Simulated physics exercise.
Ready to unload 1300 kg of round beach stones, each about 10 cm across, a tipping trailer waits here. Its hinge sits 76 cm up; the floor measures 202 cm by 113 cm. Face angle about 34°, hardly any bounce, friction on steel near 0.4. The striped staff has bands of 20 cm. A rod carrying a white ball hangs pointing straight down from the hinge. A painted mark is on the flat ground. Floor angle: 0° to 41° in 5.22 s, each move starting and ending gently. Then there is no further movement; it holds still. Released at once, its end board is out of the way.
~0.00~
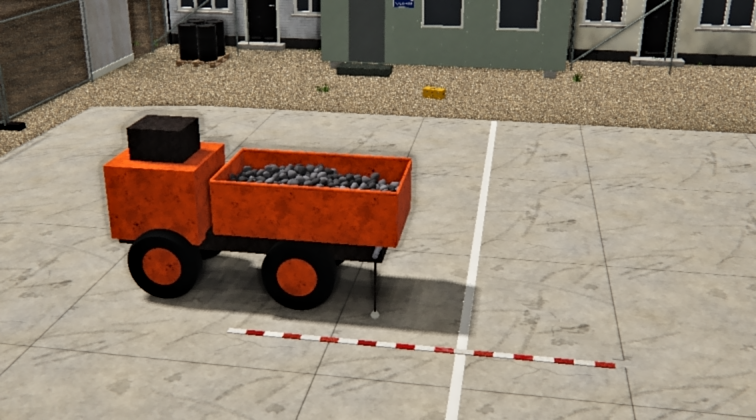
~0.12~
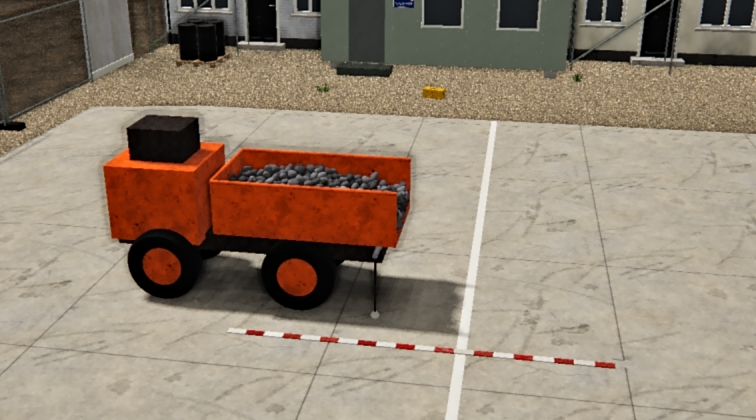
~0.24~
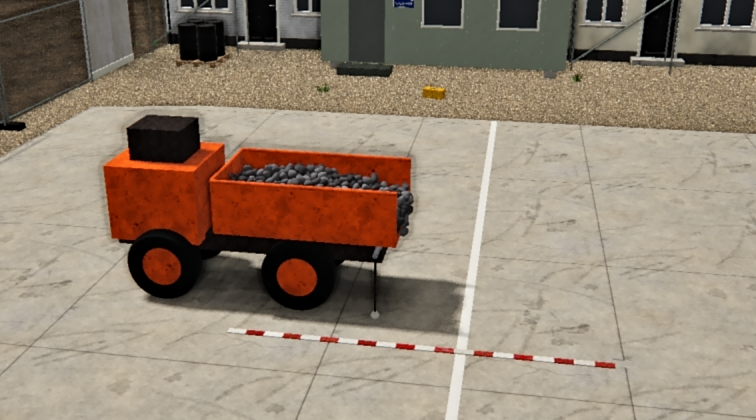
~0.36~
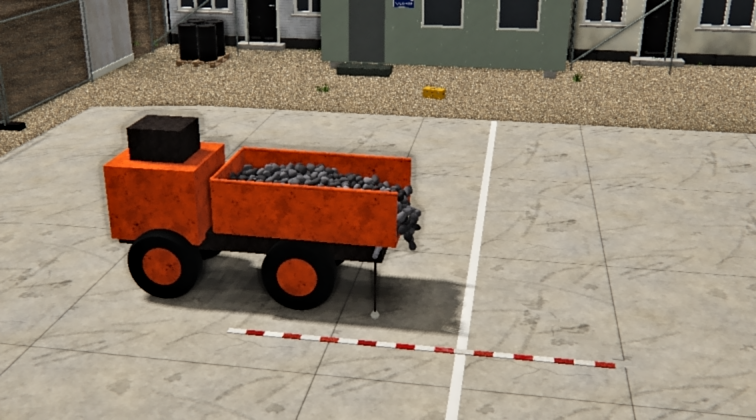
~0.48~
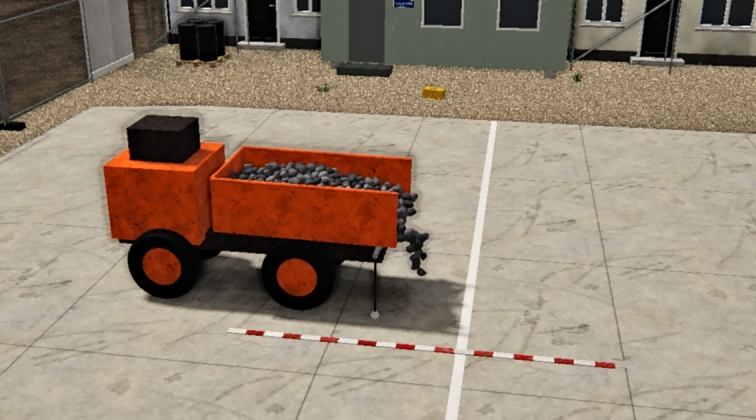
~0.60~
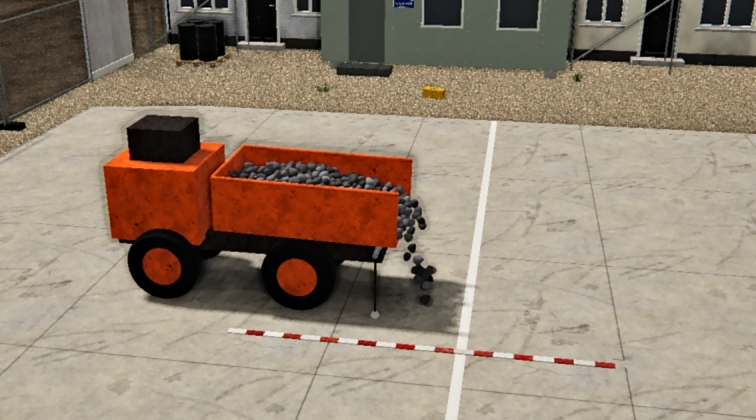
Dark round stones spill from the right end of an orange trailer toward the concrete.
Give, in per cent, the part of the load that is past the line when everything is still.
Close to 50 in every hundred.
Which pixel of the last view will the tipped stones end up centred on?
Their centre sits close to (466, 290).
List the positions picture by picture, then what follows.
In the first picture, lip at (396, 247), floor tilted 0°, highest stones at (301, 172).
In the second picture, lip at (396, 247), floor tilted 0°, highest stones at (302, 172); the stones move at 0.1 m/s on average.
In the third picture, lip at (396, 247), floor tilted 0°, highest stones at (302, 172); 1 % has left.
In the fourth picture, lip at (396, 247), floor tilted 1°, highest stones at (302, 172); 2 % has left.
In the fifth picture, the bed is at 1°, its lip at (396, 247); the top of the load is at (293, 170); 3 % has left.
In the sixth picture, the bed is at 2°, its lip at (396, 247); the top of the load is at (293, 169); 4 % has left.
After 3.9 s the floor is at 35°; 16 % in the bed, 54 % short of the line, 29 % past the line; the foremost stones are at (543, 299).
After 5.3 s the floor is at 41°; 0 % in the bed, 52 % short of the line, 48 % past the line; the foremost stones are at (571, 306).
After 5.7 s the floor is at 41°; 0 % in the bed, 52 % short of the line, 48 % past the line; the foremost stones are at (572, 308).
After 8.7 s the floor is at 41°; 0 % in the bed, 52 % short of the line, 48 % past the line; the foremost stones are at (572, 308).
